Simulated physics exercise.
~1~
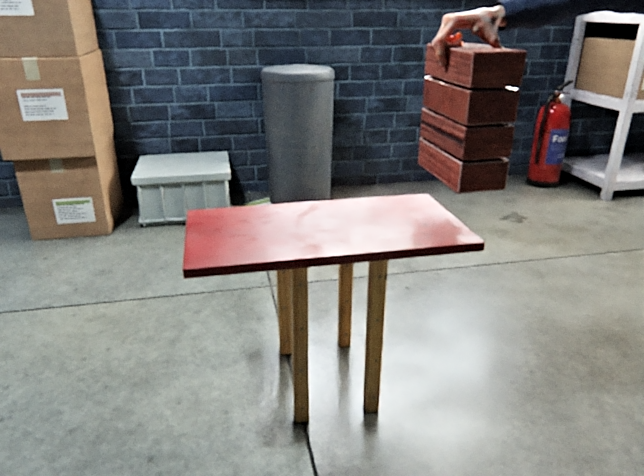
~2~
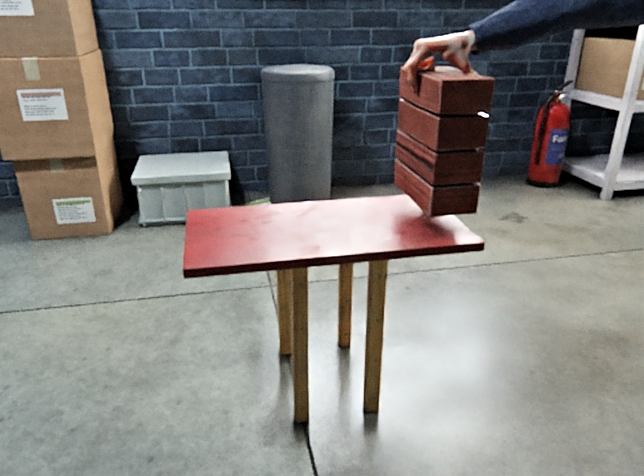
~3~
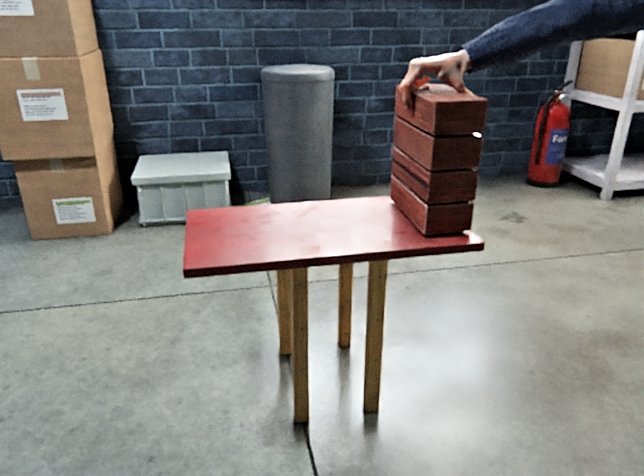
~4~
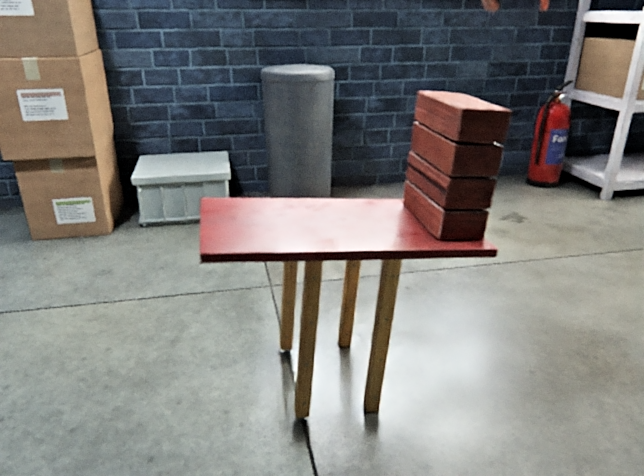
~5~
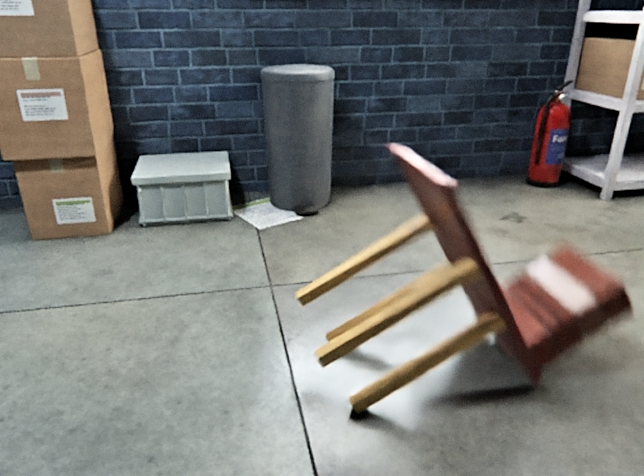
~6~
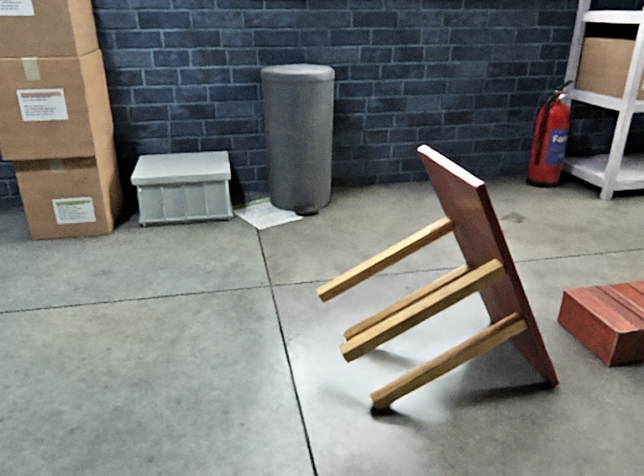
Stacked red bricks being lowered by a hand onto a small red table's right end, then released, tipping the table over rightward.
